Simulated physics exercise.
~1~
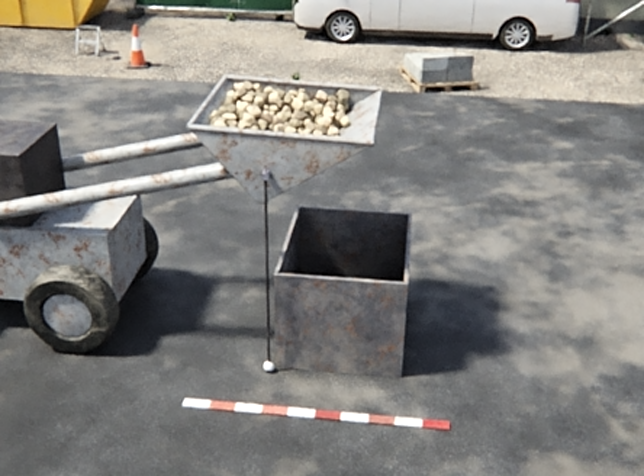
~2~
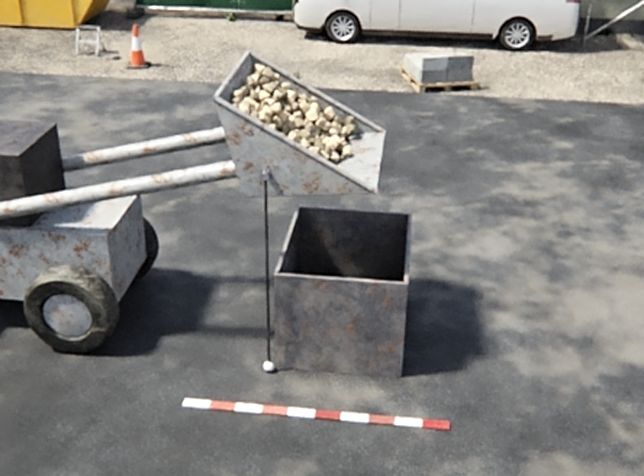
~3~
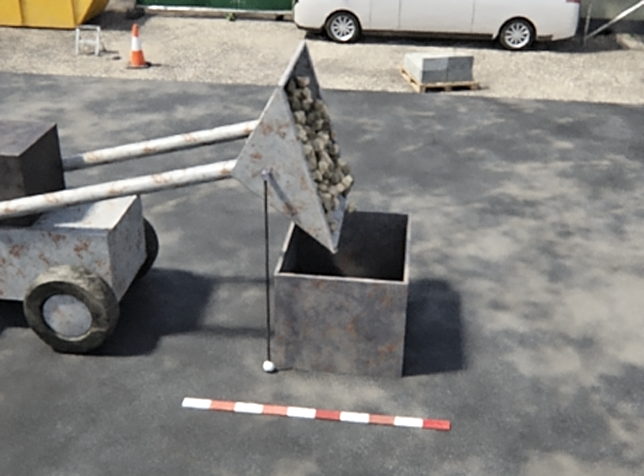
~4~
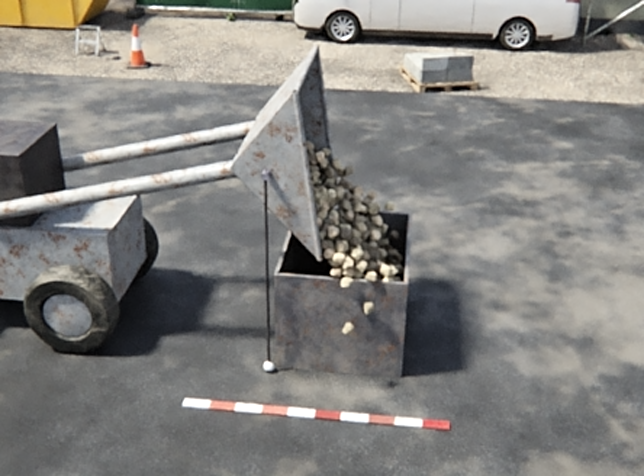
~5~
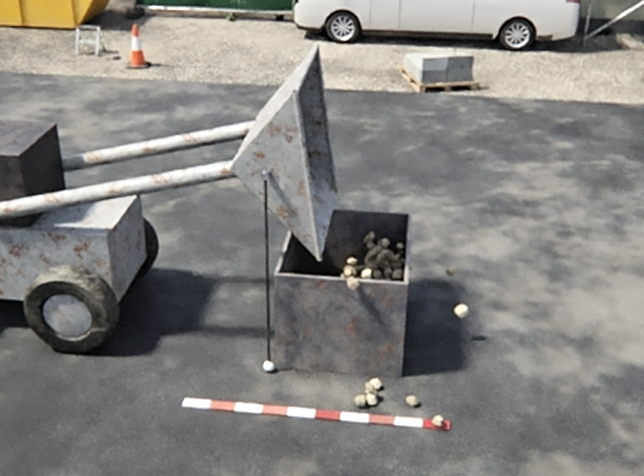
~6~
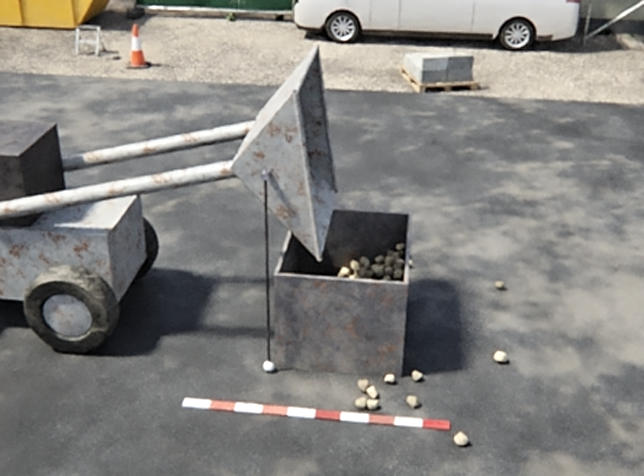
A rusty grey loader stands at the left of a sunlit tarmac yard, seen from slightly above, its raised bucket heaped with pale stones beside an open, rusty metal bin. A red and white striped strip lies in front, with a white car and an orange cone behind. The bucket tips to the right, and the stones stay inside until it is steeply tilted. Then they pour into the bin, while a few spill over its edge. The bucket stays tilted and empty, with most stones in the bin and several scattered on the ground in front and to the right.
